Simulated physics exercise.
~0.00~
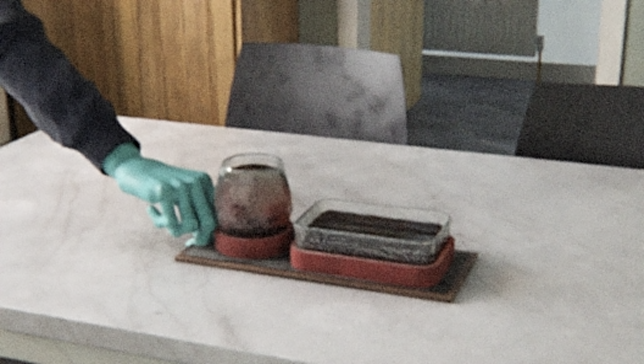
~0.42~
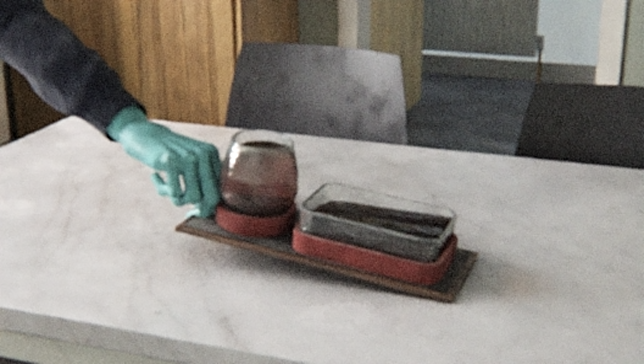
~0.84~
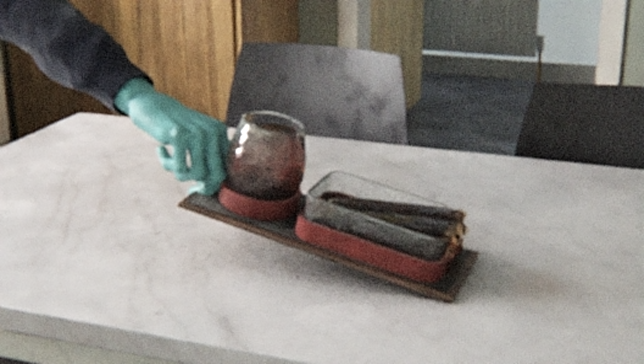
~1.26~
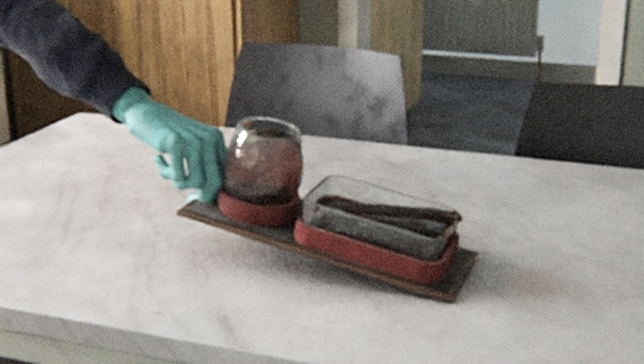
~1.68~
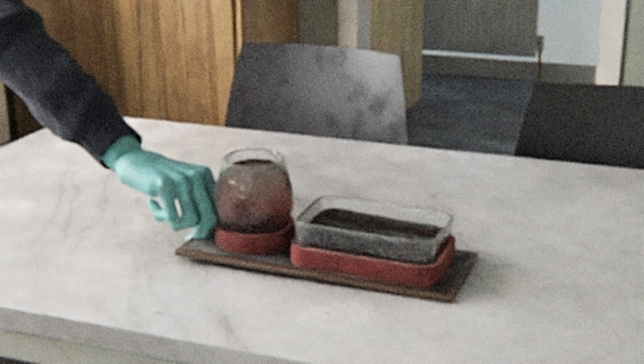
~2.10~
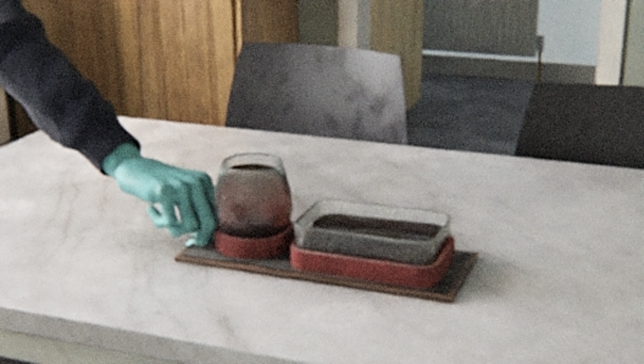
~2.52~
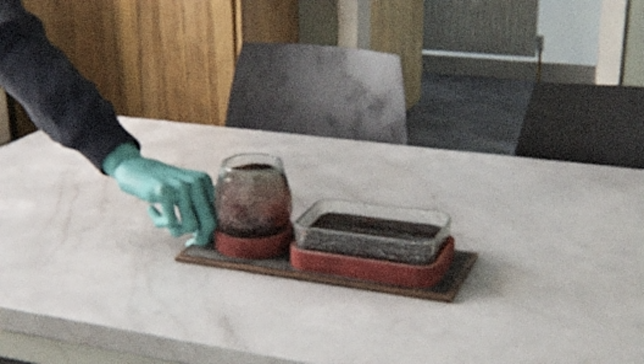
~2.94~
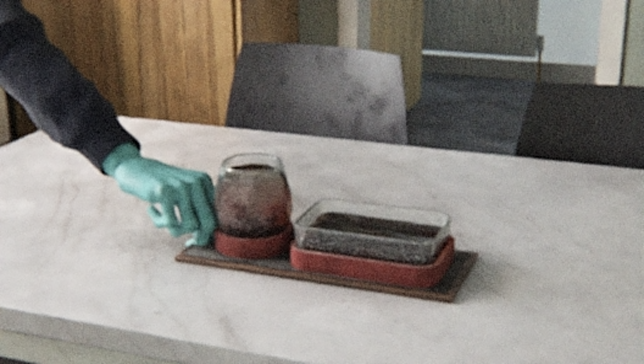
A green-gloved hand lifted the left end of a tray holding a rounded glass and a clear rectangular container, each with dark liquid inside, tilting it to the right, then lowered it flat onto the marble-look table and kept hold of it.
